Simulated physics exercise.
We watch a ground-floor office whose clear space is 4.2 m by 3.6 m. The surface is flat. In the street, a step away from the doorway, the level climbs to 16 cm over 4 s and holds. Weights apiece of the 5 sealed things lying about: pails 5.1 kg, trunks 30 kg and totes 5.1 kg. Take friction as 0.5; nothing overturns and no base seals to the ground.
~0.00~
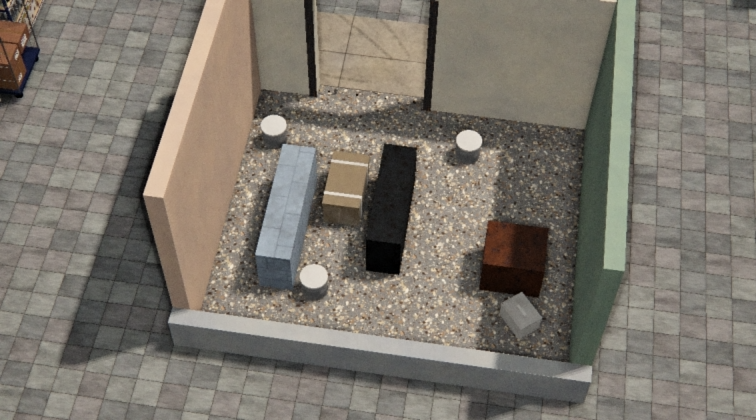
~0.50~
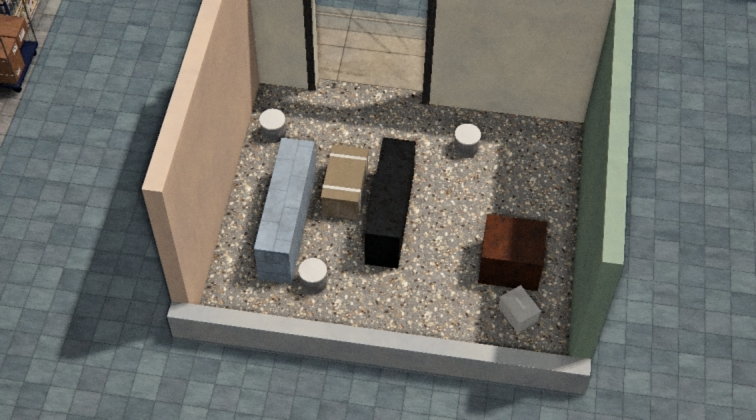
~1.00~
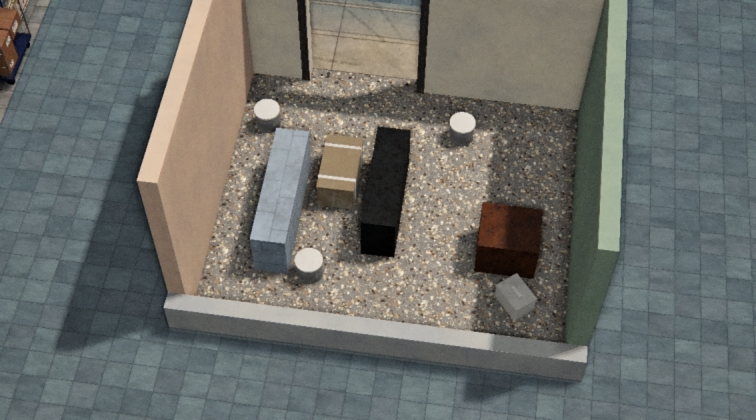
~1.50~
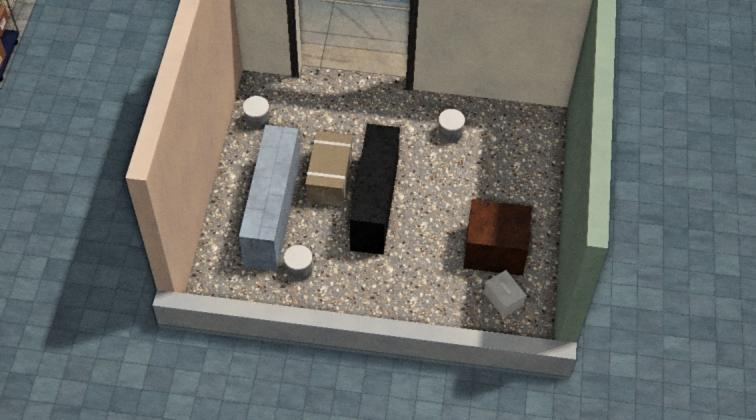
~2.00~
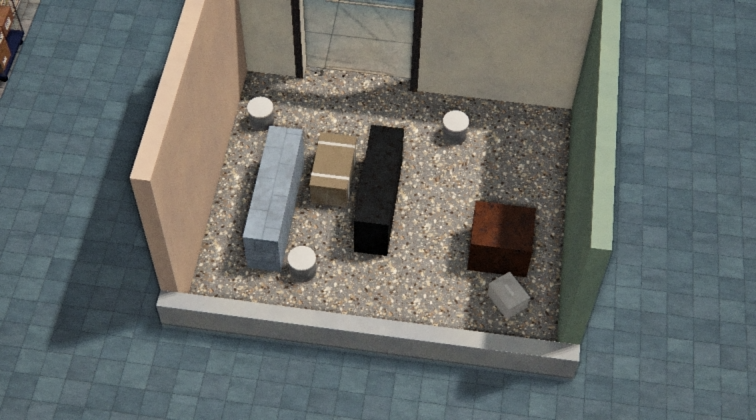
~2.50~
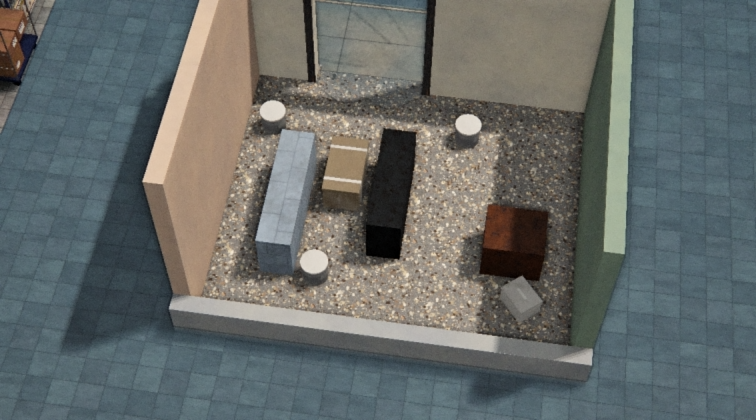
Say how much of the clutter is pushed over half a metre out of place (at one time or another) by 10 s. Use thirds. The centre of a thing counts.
It is one to two thirds.
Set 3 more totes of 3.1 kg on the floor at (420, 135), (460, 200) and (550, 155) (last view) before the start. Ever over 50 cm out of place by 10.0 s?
In that order: More, more, short of it.
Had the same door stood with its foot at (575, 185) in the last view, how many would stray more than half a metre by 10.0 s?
In that case 2 of them.
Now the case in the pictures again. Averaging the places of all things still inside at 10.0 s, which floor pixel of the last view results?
At about (411, 230).
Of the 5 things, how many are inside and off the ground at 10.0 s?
0 of them.
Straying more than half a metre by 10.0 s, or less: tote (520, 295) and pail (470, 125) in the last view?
In that order: Under, less.
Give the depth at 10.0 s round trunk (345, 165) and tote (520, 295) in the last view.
Roughly 8 and 3 cm.
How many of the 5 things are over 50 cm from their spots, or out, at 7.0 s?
1 of them.
After 3.5 s 0 of 5 are over 50 cm from their spots; 0 afloat.
After 4.5 s 0 of 5 are over 50 cm from their spots; 0 afloat.
After 7.0 s 1 of 5 are over 50 cm from their spots; 0 afloat.
After 10.0 s 2 of 5 are over 50 cm from their spots, and 2 have been at some point; 0 afloat.
